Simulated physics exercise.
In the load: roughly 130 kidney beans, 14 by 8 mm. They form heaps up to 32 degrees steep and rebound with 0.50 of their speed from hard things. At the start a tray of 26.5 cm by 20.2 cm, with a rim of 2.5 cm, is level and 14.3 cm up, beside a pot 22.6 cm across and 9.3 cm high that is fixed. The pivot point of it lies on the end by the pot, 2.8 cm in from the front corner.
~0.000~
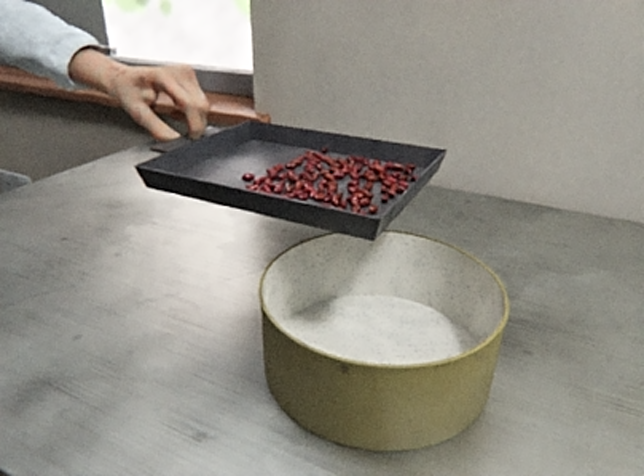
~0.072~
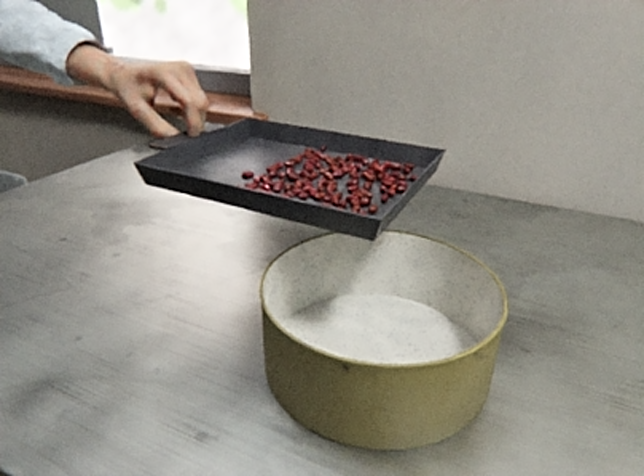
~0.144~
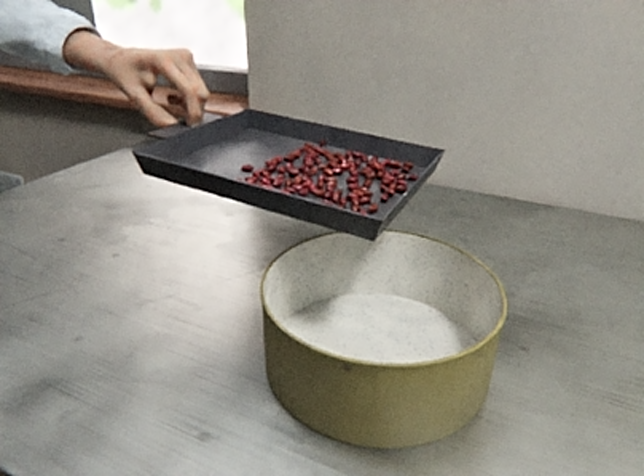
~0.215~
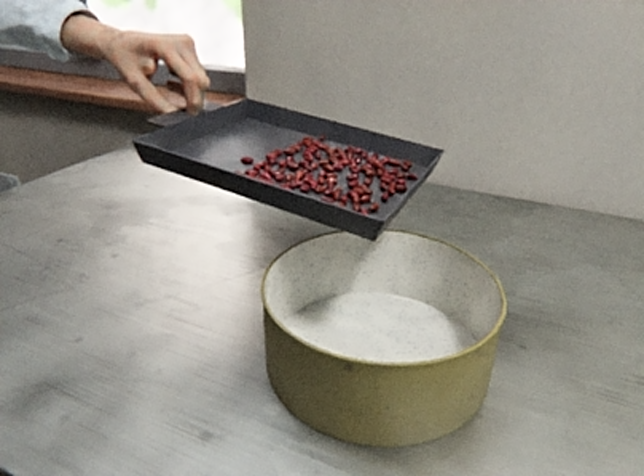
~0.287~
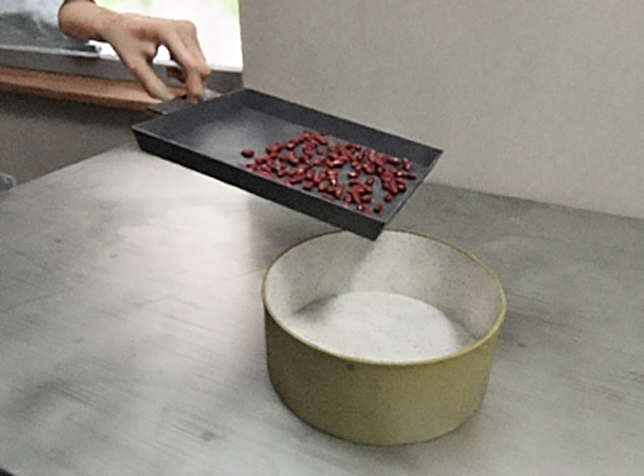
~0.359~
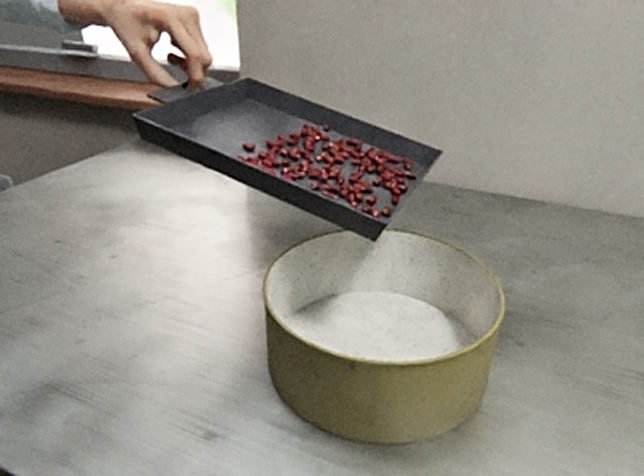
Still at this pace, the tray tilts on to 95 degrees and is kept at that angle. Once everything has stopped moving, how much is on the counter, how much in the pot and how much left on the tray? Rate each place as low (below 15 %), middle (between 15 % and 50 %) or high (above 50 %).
Ratings: Counter middle; pot high; tray low.
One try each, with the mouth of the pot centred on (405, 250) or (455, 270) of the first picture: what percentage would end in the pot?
Roughly 95 and 95 percent.
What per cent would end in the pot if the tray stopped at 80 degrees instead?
It would be near 30 per cent.
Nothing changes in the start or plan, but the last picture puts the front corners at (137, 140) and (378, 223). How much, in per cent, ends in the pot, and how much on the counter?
Pot 100, counter 0.
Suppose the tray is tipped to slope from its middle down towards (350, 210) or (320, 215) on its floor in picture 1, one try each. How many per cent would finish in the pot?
Around 100 % for the first direction, around 100 % for the second.
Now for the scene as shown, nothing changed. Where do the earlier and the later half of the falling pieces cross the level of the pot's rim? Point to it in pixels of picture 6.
Around (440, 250), then around (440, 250).
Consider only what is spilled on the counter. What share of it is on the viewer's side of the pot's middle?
I'd put it at around 0 per cent.
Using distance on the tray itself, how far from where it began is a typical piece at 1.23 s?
It has moved some 6 cm from its start.
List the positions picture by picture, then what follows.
The first picture shows tray tilt 0 degrees, front corners at (143, 165) and (375, 214); middle of the pieces at (323, 183); pot at (381, 283).
The second picture shows tray tilt 1 degrees, front corners at (143, 162) and (376, 215); middle of the pieces at (323, 182).
The third picture shows tray tilt 4 degrees, front corners at (142, 151) and (377, 215), lowest corner right front; middle of the pieces at (323, 178).
The fourth picture shows tray tilt 7 degrees, front corners at (141, 139) and (379, 216), lowest corner right front; middle of the pieces at (323, 174).
The fifth picture shows tray tilt 10 degrees, front corners at (141, 127) and (381, 217), lowest corner right front; middle of the pieces at (325, 170).
The sixth picture shows tray tilt 13 degrees, front corners at (142, 115) and (382, 218), lowest corner right front; middle of the pieces at (328, 167); pot at (381, 282). The tray's pace is about 45 degrees a second.
After 1.23 s, tilt 51 degrees; the tray holds 100 %, the pot 0 %.
Then, at 1.81 s, tilt 77 degrees; the tray holds 100 %, the pot 0 %.
After 2.44 s, tilt 95 degrees; the tray holds 0 %, the pot 60 %.
At rest (3.6 s), counter 40 %, pot 60 %, tray 0 %.
